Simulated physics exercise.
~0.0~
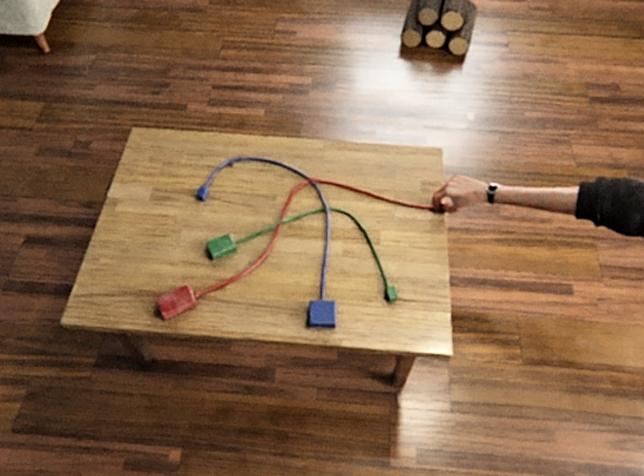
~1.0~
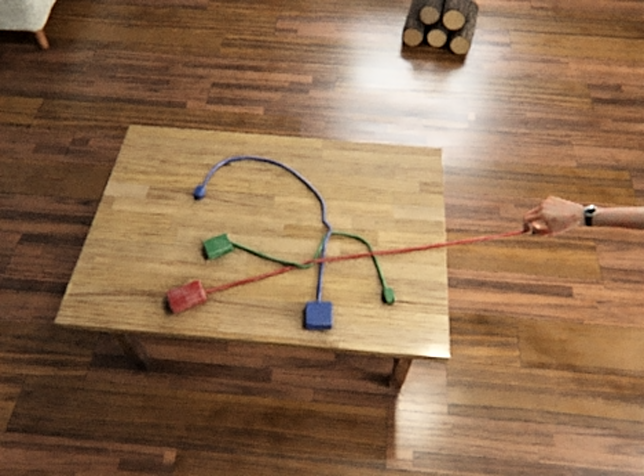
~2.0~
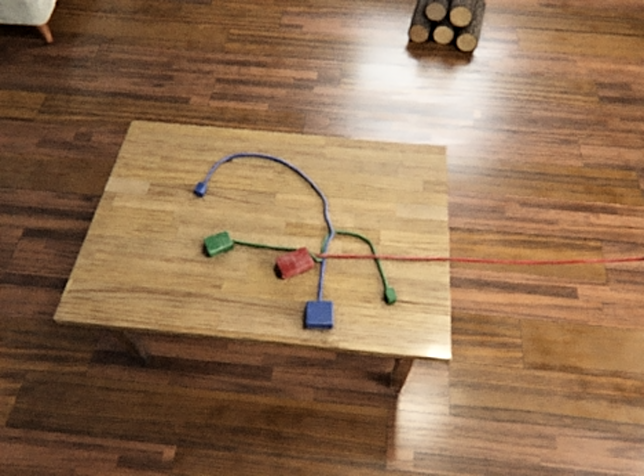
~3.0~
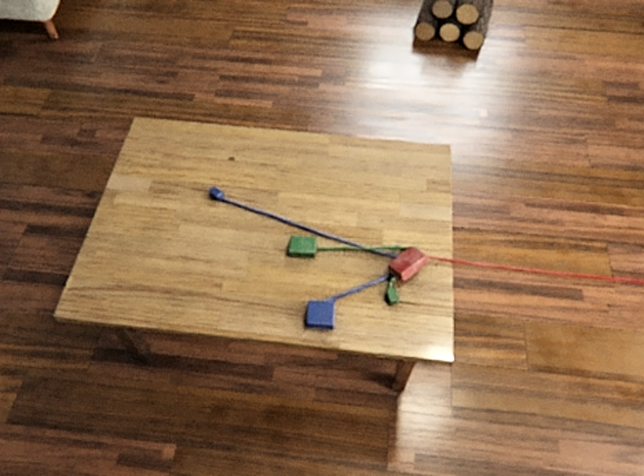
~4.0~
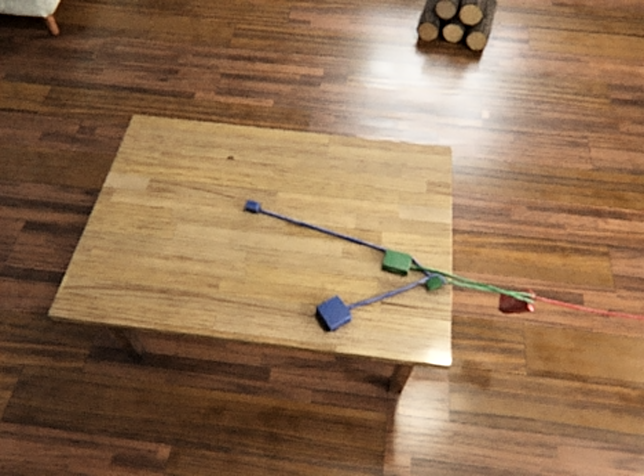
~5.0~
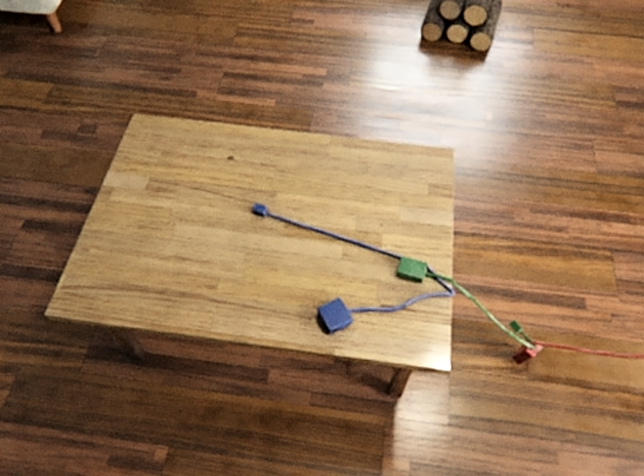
Three overlapping leads, red, green and blue, lie on a pale wooden table, seen from above in a room with a dark wood floor and stacked logs at the top. A hand at the right edge pulls the red lead rightwards, drawing it taut across the others and leaving the view. The red charger slides from the lower left across the table, catching the green and blue leads and dragging them along. It drops over the right edge, and the green plug follows, both hanging there, while the green charger and both blue ends stay on top.
